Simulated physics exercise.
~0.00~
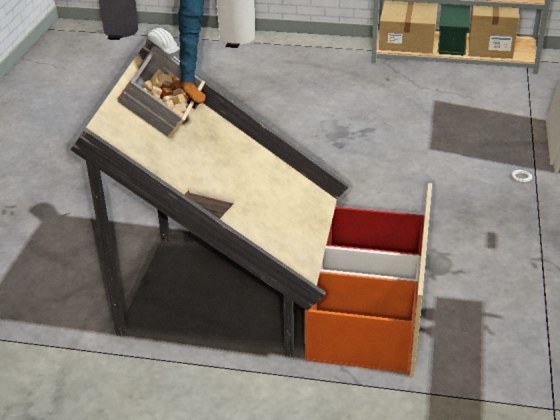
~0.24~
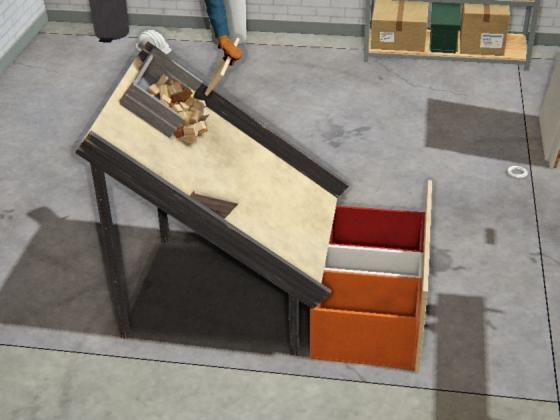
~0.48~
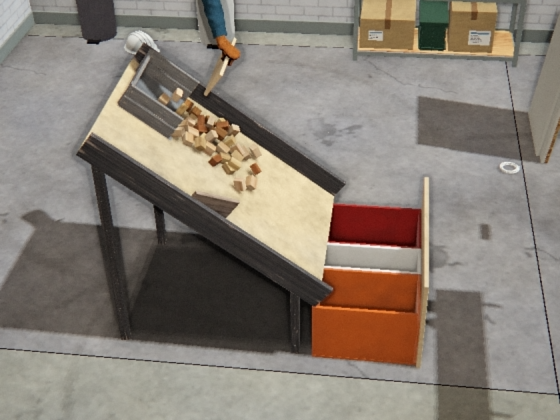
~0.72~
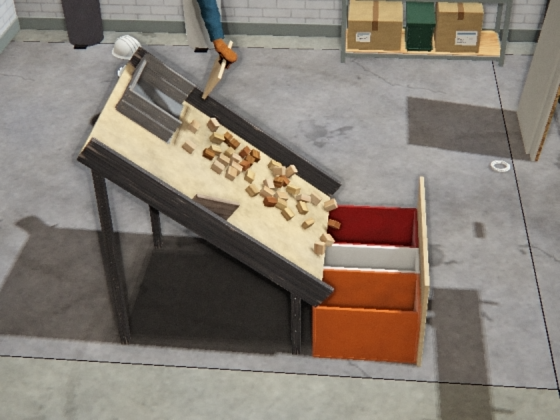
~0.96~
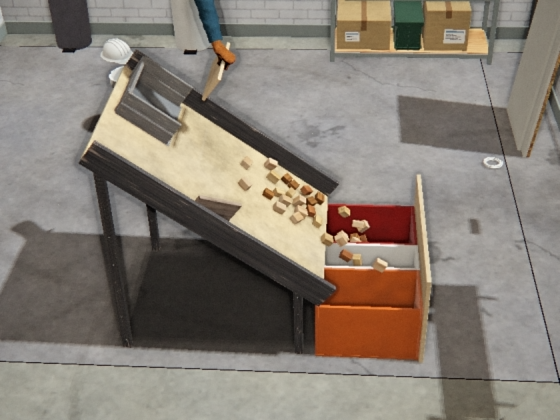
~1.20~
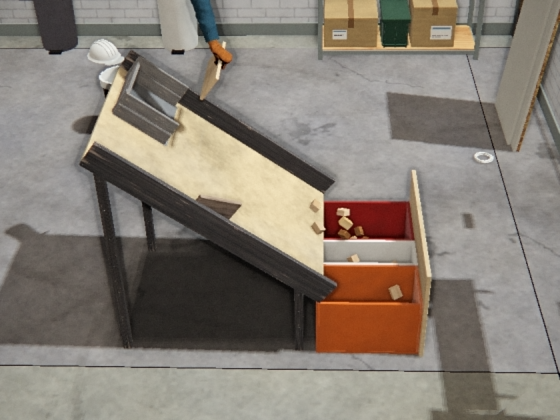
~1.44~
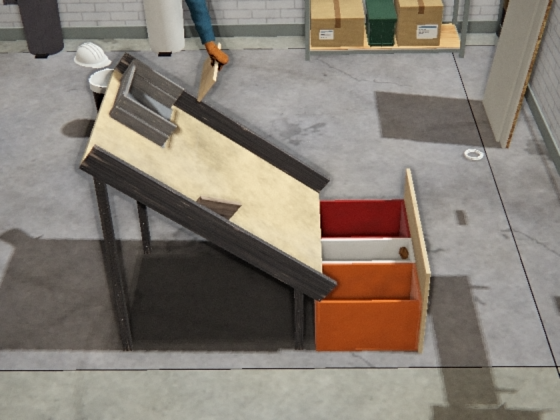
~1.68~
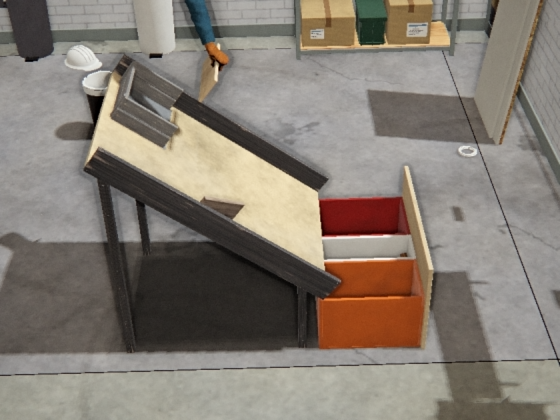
In a grey-floored workshop seen from above, a tilted wooden table with dark rails slopes down to the right toward three bins, red at the far side, white in the middle and orange nearest. A dark pen at its top holds a pile of small wooden blocks, with an angled piece fixed lower down. An orange-gloved hand in a blue sleeve lifts the gate away and holds it beside the table. The blocks spill out, spread down the slope and tumble off the lower edge. Most drop into the red bin, with fewer in the white, leaving the slope bare.
